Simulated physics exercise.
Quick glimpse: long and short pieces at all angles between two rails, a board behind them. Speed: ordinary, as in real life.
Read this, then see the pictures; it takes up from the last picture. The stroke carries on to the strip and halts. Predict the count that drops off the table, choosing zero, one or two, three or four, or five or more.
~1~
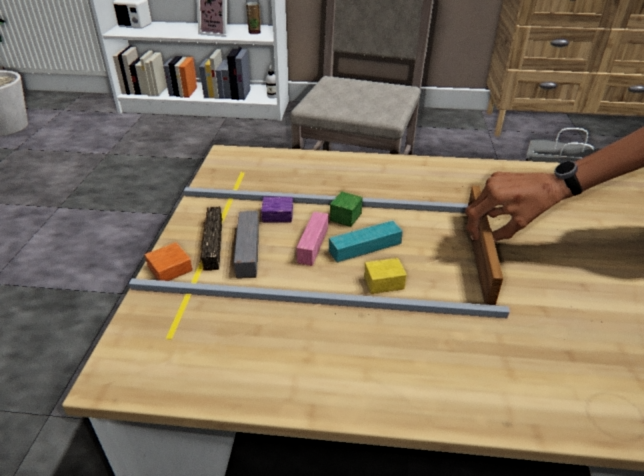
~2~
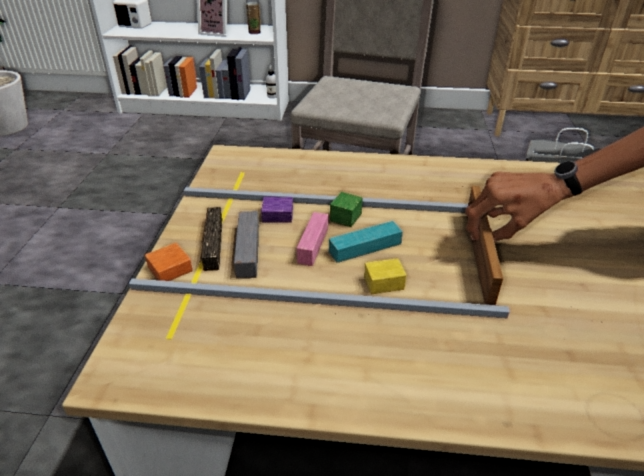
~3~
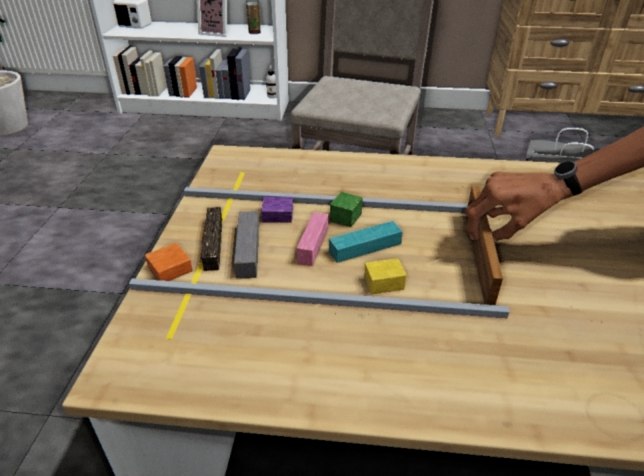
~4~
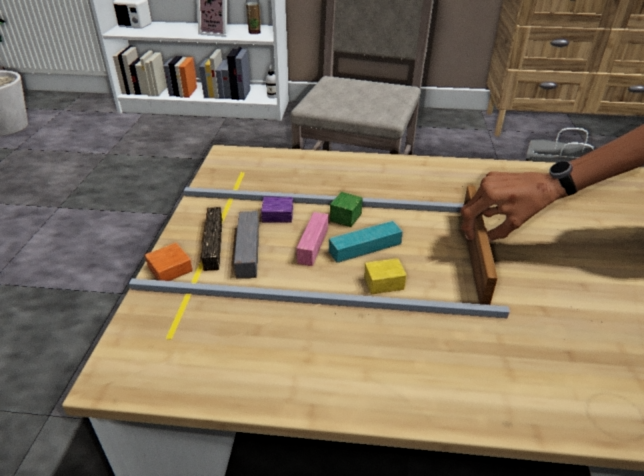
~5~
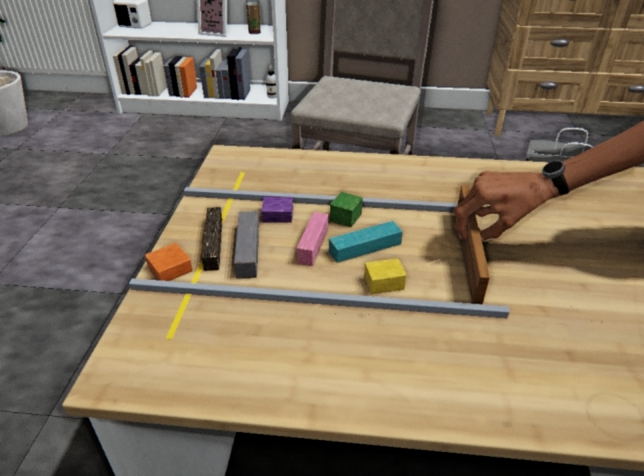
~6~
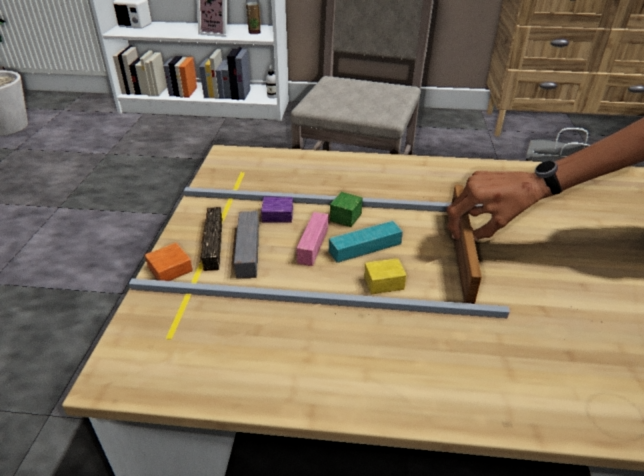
The count that comes down will most likely be three, maybe four.
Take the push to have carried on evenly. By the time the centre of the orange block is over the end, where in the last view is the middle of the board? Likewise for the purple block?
Points: About (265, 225) and about (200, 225).
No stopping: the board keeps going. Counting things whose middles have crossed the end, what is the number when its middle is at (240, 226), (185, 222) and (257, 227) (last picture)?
The counts would come out as 2, 6 and 1.
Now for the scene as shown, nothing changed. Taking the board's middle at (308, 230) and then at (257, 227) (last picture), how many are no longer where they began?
Counts: 6 / 8.
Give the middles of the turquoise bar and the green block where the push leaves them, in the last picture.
Final positions - turquoise bar around (182, 235), green block around (214, 201).
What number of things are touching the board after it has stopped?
That would be 3 of them.
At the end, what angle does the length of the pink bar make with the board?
I'd put it at about 35°.
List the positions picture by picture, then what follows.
Orange block (169, 263); black bar (213, 237); grey bar (247, 243); board (482, 242); tape (213, 239), in the first picture.
Black bar (213, 237); board (482, 242), in the second picture.
Grey bar (247, 243); pink bar (313, 238), in the third picture.
Orange block (169, 263); purple block (278, 210), in the fourth picture.
Black bar (213, 237); turquoise bar (366, 241), in the fifth picture.
Orange block (169, 263); black bar (213, 237); grey bar (247, 243); board (464, 240); tape (213, 239), in the sixth picture.
Soon after, none off yet; orange block at rest near (169, 263); black bar at rest near (213, 237); grey bar at rest near (247, 243).
In the end, the number that fall off is three or four; gone, grey bar, black bar and orange block.
